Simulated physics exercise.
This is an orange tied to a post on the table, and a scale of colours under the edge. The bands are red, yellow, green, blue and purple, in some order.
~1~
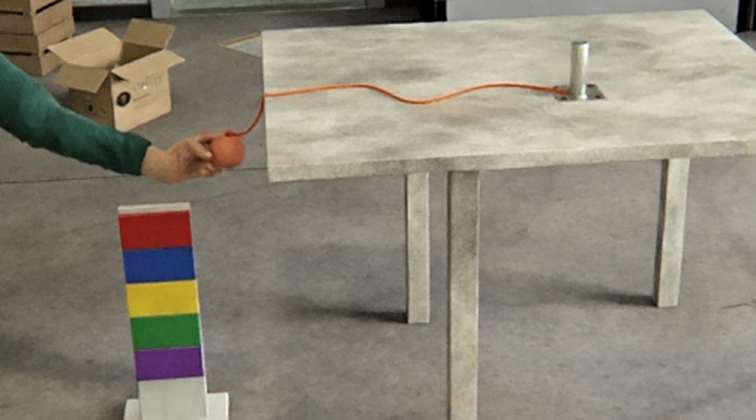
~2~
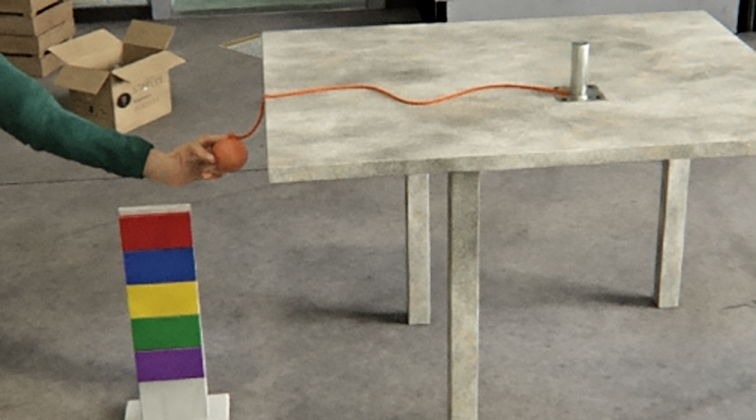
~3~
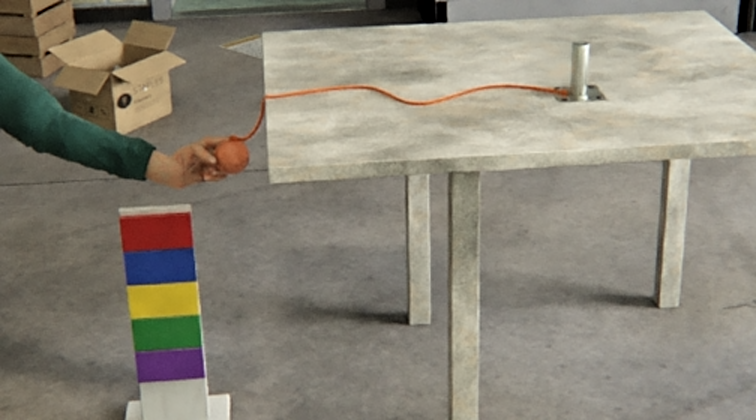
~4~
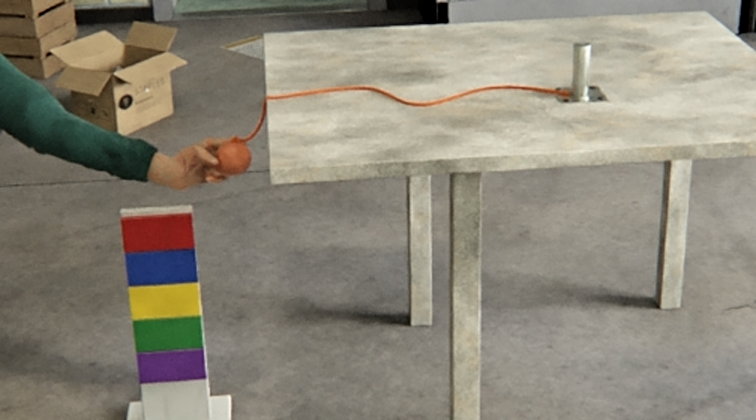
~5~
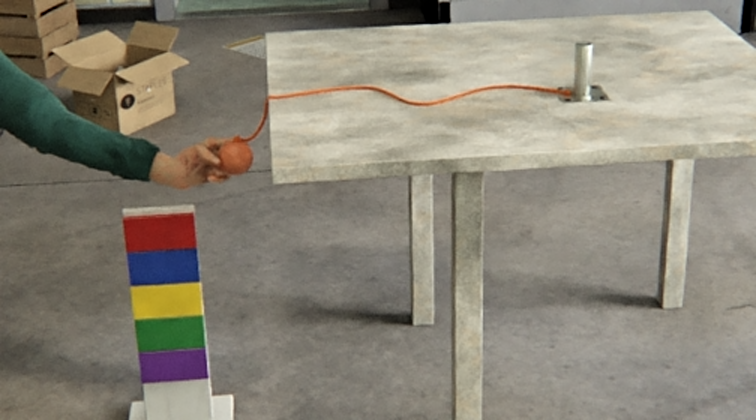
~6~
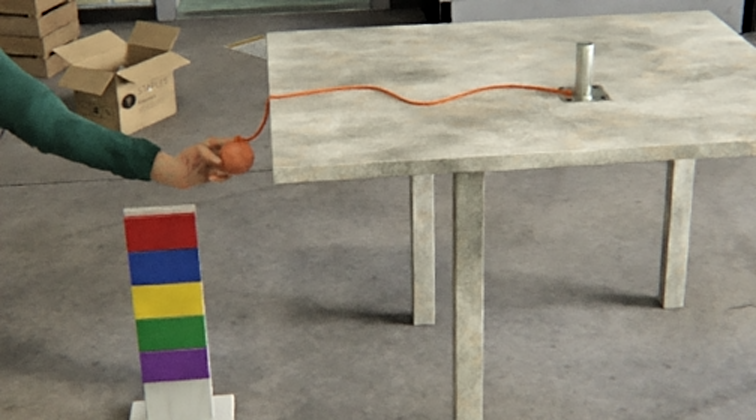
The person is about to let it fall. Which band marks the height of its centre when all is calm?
The shoelace holds its middle at red.
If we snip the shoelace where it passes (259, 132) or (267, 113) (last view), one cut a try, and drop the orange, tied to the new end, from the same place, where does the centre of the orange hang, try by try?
Try by try, around (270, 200) and (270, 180).
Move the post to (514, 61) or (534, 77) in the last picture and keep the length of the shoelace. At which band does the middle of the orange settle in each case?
One after the other, blue; blue.
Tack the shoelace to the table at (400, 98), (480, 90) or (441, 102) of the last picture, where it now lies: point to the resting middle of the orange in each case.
The places are (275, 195), (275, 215) and (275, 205).
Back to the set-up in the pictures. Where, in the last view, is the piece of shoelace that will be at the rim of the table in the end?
That spot is around (316, 92).
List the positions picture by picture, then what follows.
In the first frame, orange (227, 151); red (155, 231); blue (159, 266); yellow (162, 299); green (166, 332); purple (169, 364).
In the second frame, orange (230, 154); shoelace through (532, 88) (467, 92) (404, 101) (355, 87) (280, 96).
In the third frame, orange (232, 156).
In the fourth frame, orange (233, 158); shoelace through (533, 89) (468, 93) (405, 102) (356, 88) (282, 97).
In the fifth frame, orange (235, 157).
In the sixth frame, orange (236, 157); shoelace through (536, 88) (471, 92) (408, 101) (359, 88) (285, 96).
Soon after, orange near (245, 225); level with red.
Then, orange near (298, 215); level with red.
Further on, orange near (267, 225); level with red.
At rest, orange near (277, 225); level with red. At red.
